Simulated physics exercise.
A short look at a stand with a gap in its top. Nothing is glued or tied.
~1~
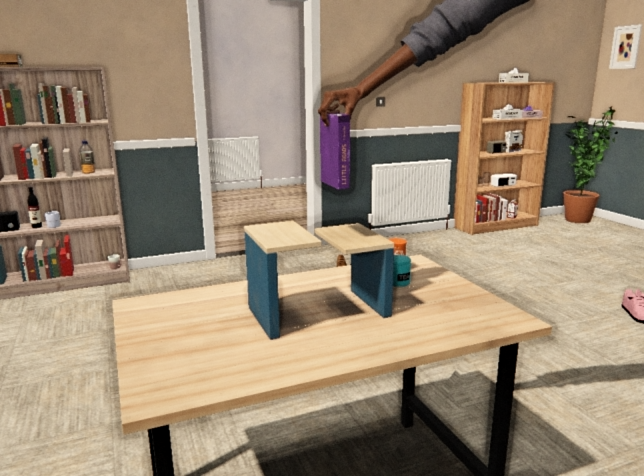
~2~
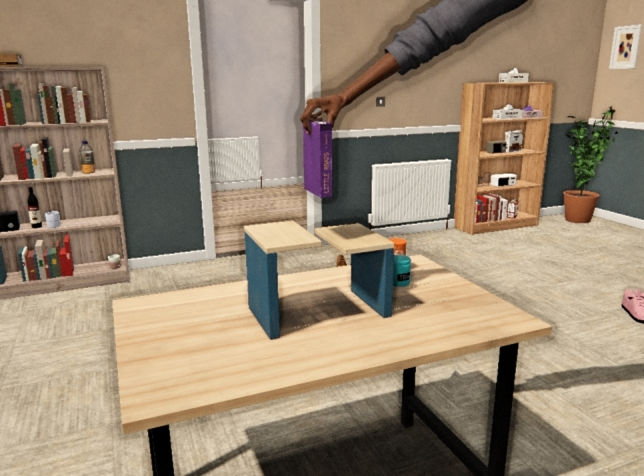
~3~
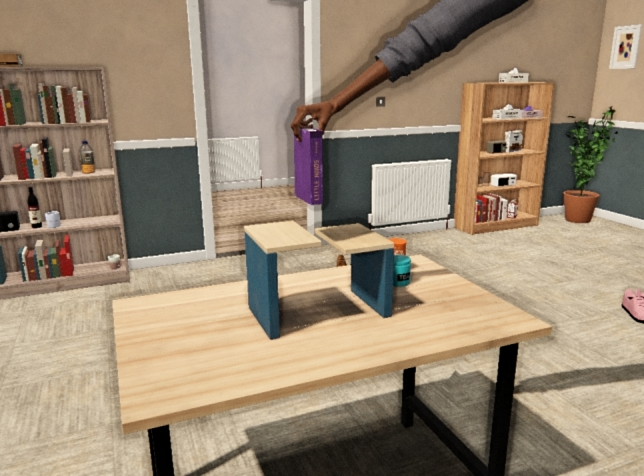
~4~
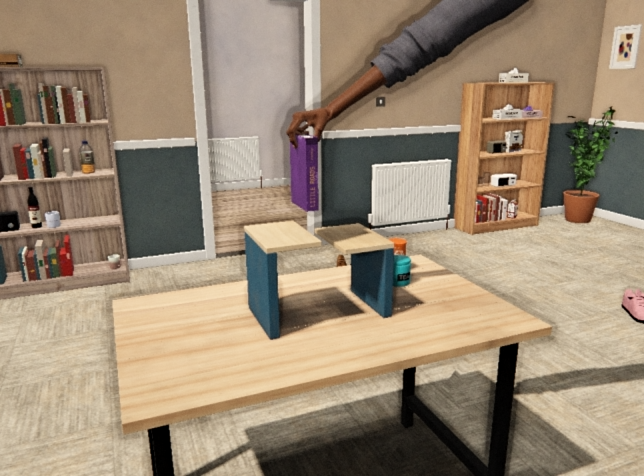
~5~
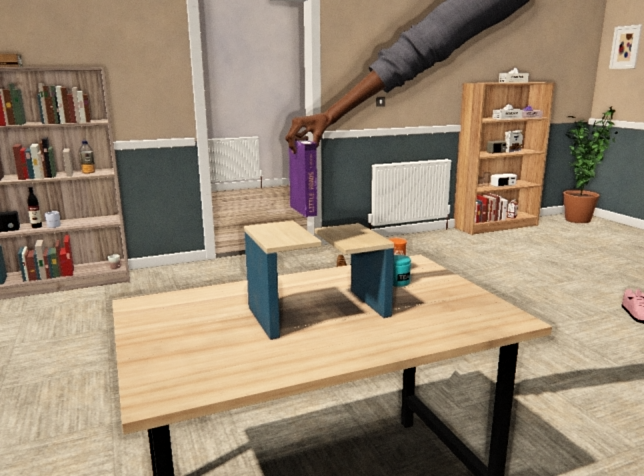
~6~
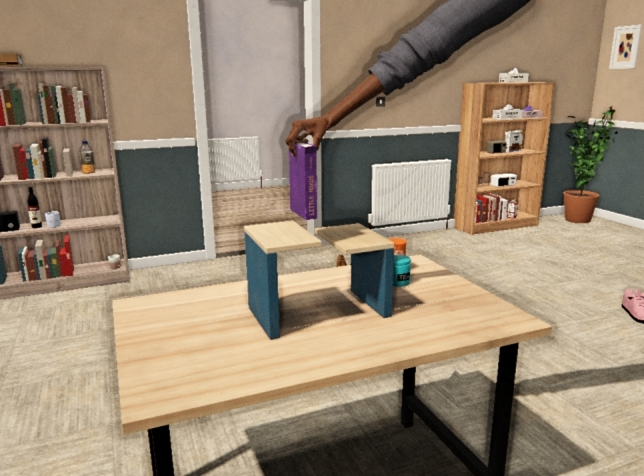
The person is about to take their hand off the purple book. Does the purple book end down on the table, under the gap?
Outcome: The book is caught.
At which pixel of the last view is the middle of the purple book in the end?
Around (303, 197).
Then, 0.20 s on from there, purple book shifted a little near (303, 196).
Then, 0.40 s on from there, purple book resting near (305, 195).
In the end, moved from the start, purple book; the other 2 unmoved. At the end, from the last picture's camera, purple book near (303, 197). The book lodges.
